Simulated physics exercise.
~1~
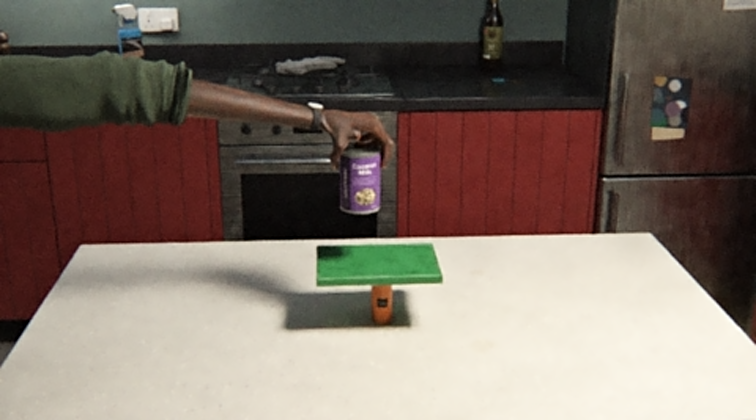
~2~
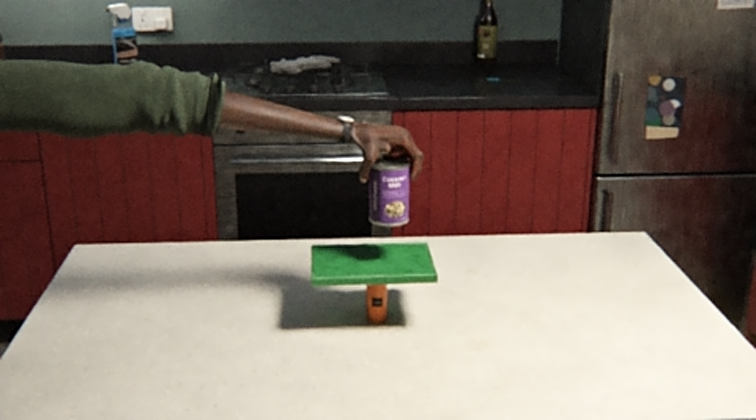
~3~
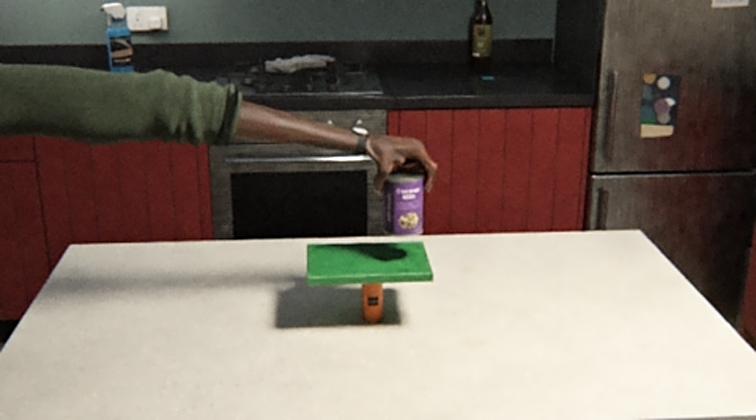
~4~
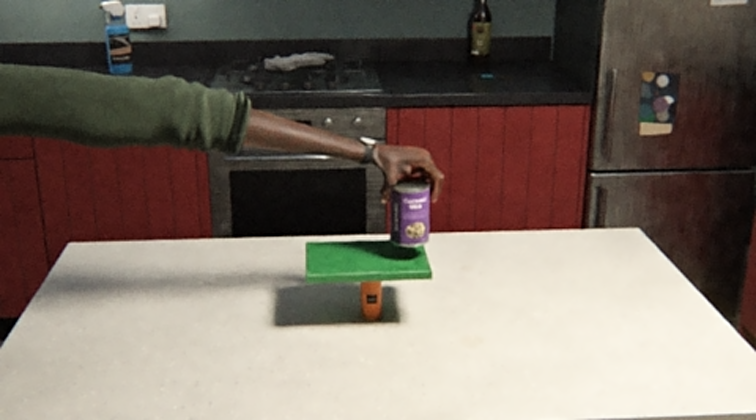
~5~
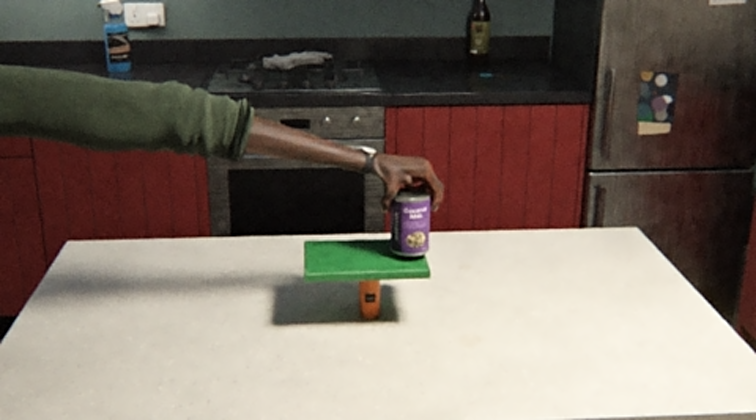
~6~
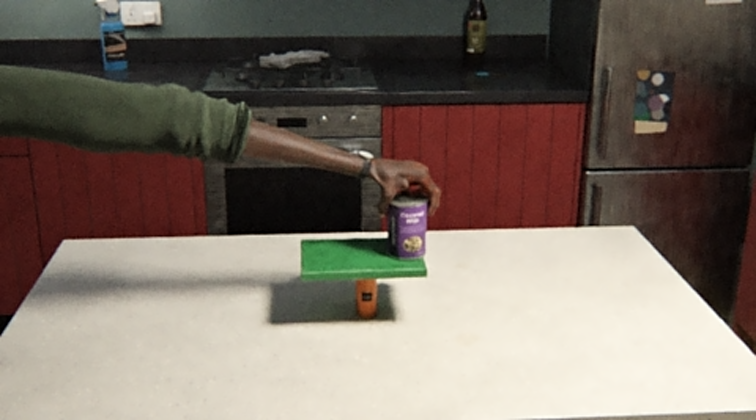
A hand in a green sleeve lowering a purple tin onto the right side of a green board atop an orange shaker.
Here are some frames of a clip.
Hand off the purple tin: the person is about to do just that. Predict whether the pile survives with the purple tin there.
It does not survive.
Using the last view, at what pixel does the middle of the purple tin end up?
Around (480, 292).
Then, 0.40 s on from there, purple tin now fallen; green lid on its side.
Then, 0.60 s on from there, green lid upside down.
In the end, fallen, purple tin and green lid; orange shaker unmoved. At the end, from the last picture's camera, purple tin near (480, 292). The stack gives way.
